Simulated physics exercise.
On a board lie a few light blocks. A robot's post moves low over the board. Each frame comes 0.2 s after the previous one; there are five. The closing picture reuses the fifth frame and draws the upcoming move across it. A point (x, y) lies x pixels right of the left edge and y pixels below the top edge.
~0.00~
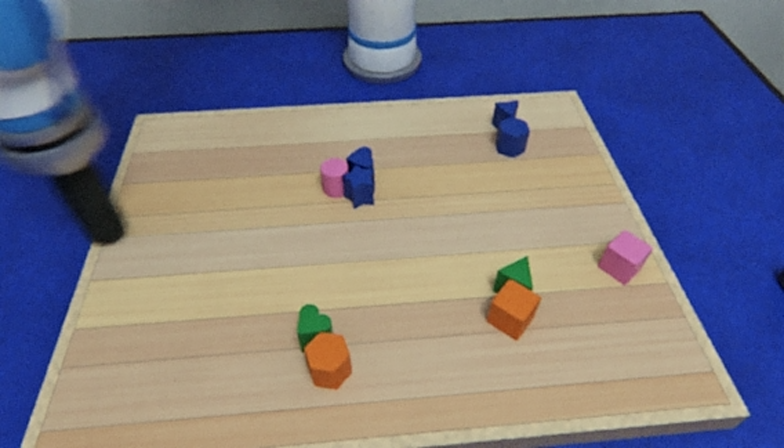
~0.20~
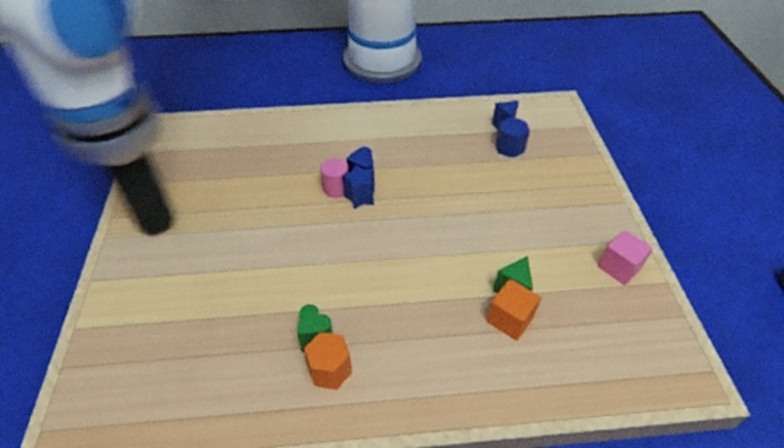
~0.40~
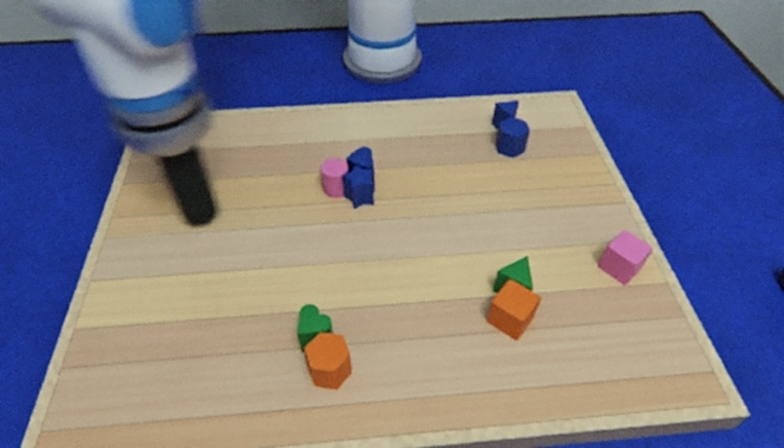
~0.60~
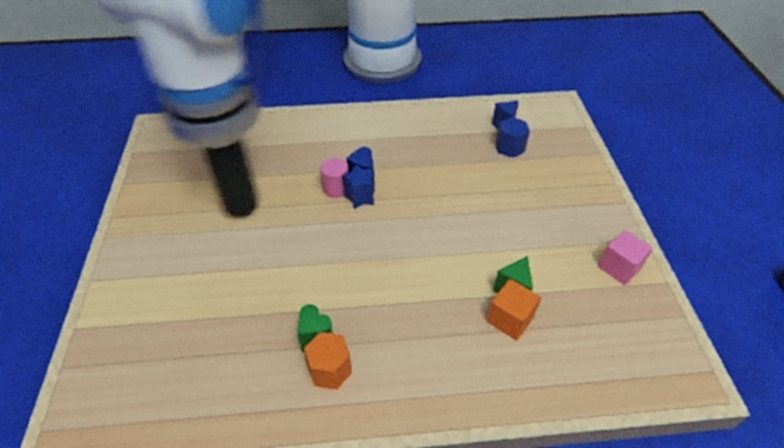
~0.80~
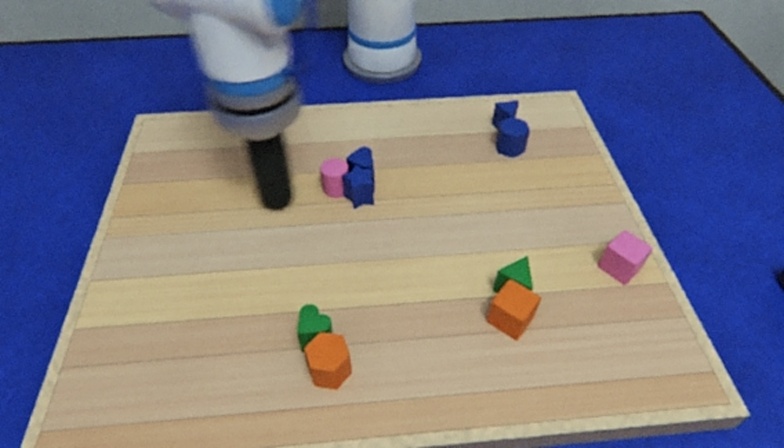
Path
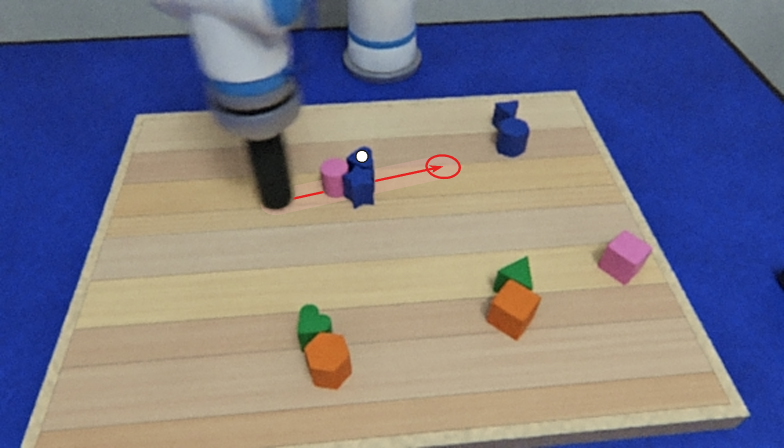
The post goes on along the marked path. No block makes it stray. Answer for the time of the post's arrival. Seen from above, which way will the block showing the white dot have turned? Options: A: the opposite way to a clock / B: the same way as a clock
Choice A: The opposite way to a clock.
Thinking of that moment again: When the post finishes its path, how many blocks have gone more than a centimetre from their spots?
Total: Three-plus.
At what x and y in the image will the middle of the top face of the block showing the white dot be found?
Just about (426, 118).
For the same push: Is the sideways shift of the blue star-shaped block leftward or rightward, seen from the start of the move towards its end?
That's a shift to the right.
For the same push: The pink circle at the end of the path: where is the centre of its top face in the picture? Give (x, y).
I think it will end close to (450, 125).
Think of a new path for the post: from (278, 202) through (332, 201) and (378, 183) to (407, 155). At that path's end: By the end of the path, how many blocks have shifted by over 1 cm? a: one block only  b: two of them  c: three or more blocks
c: Three or more blocks.
Path on the board, from (278, 202) directly to (443, 166); the dot is on the blue heart block.
On the path given first. One third of the way, post (335, 184); pink circle (362, 157); blue star-shaped block (365, 176), turned 30° clockwise; blue heart block (383, 148), turned 25° clockwise.
Two thirds of the way, post (391, 172); pink circle (414, 142); blue star-shaped block (387, 178), turned 115° clockwise; blue heart block (420, 127), turned 25° anticlockwise.
At the end, post (444, 161); pink circle (448, 126); blue star-shaped block (387, 178), turned 115° clockwise; blue heart block (426, 118), turned 70° anticlockwise; blue hexagonal block in place.
